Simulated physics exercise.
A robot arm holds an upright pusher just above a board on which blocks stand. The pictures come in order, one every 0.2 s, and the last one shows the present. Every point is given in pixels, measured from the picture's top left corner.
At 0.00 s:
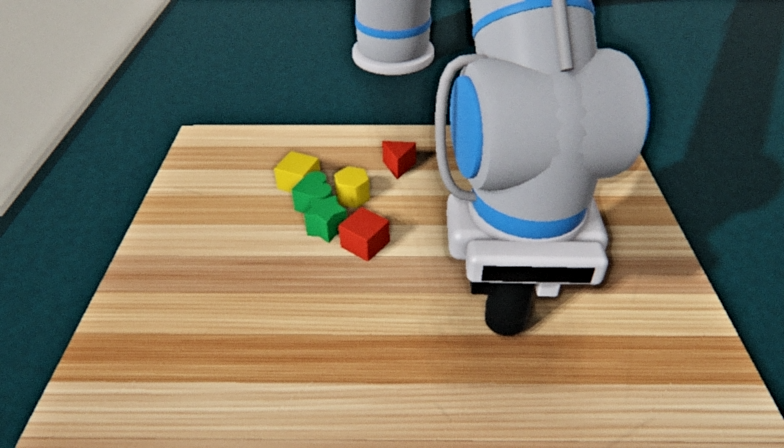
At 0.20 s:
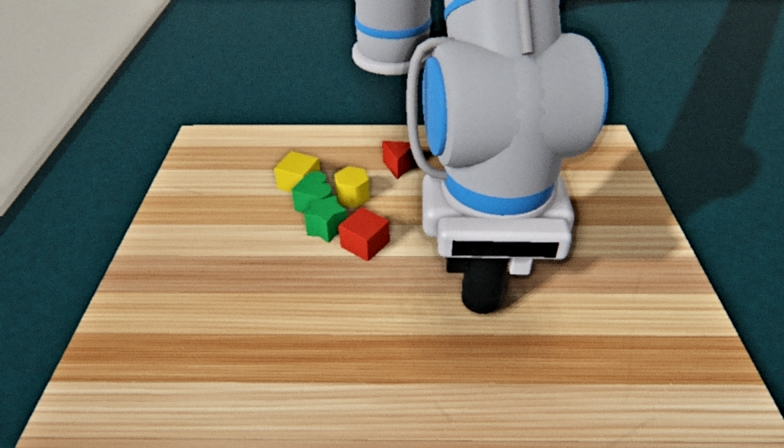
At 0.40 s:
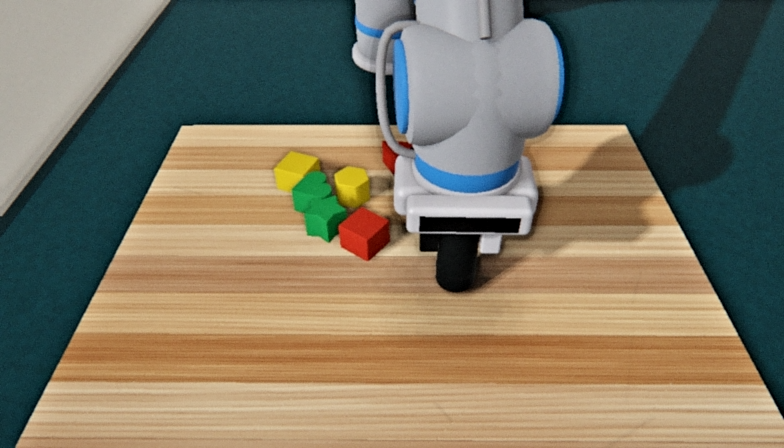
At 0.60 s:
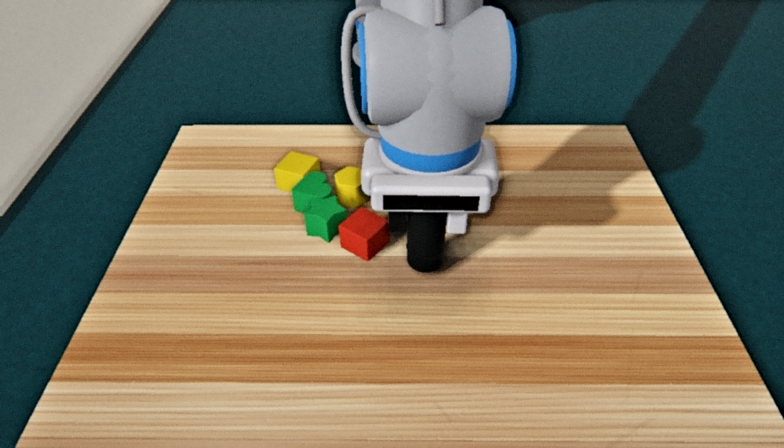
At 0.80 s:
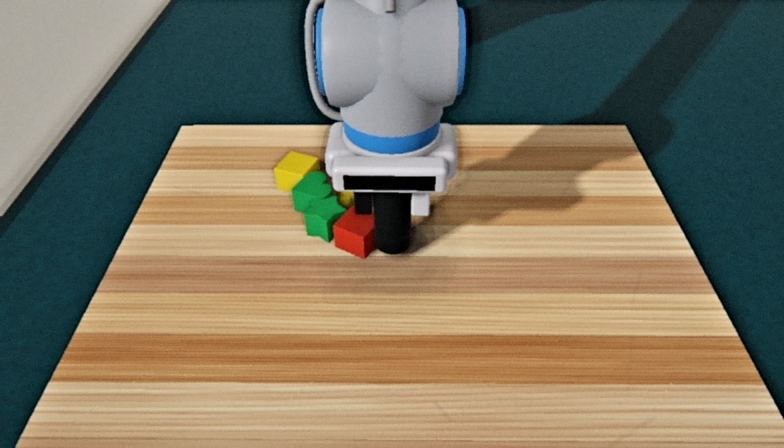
The footage shows a robot arm moving a black pusher left and toward the far side of a wooden board, passing in front of some blocks, then nudging the red cube slightly left beside the green blocks.
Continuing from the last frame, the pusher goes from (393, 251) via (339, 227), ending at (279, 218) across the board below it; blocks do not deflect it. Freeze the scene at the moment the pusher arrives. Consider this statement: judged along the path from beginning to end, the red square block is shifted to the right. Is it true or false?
The claim does not hold.
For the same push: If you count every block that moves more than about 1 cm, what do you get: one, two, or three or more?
The count will be 3 or more.
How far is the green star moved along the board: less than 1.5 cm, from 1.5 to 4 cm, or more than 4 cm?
The block winds up beyond 4 cm from where it is now.
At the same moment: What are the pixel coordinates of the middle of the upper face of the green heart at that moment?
Its top face will be centred at roughly (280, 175).
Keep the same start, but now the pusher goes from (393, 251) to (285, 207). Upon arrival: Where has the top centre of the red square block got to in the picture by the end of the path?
At pixel (248, 197).
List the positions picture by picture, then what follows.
In the first picture, lower end of the pusher at (505, 321), tops of blocks, yellow square block at (297, 163), green heart at (313, 185), green star at (325, 207), red square block at (364, 223).
In the second picture, pusher at (481, 300), blocks as before.
In the third picture, pusher at (455, 280), blocks as before.
In the fourth picture, pusher at (425, 261), blocks as before.
In the fifth picture, pusher at (393, 243), yellow square block at (297, 163), green heart at (313, 185), green star at (325, 207), red square block at (358, 221).
On the path given first. One third of the way, pusher at (355, 226); yellow square block at (290, 156), turned 25° clockwise; green heart at (288, 178), turned 55° clockwise; green star at (284, 205), turned 30° anticlockwise; red square block at (320, 208), turned 20° anticlockwise.
Two thirds of the way, pusher at (318, 214); yellow square block at (291, 155), turned 25° clockwise; green heart at (282, 178), turned 80° clockwise; green star at (244, 206), turned 50° anticlockwise; red square block at (281, 201), turned 40° anticlockwise.
At the end, pusher at (277, 210); yellow square block at (291, 155), turned 25° clockwise; green heart at (278, 177), turned 100° clockwise; green star at (202, 209), turned 60° anticlockwise; red square block at (239, 201), turned 45° anticlockwise.
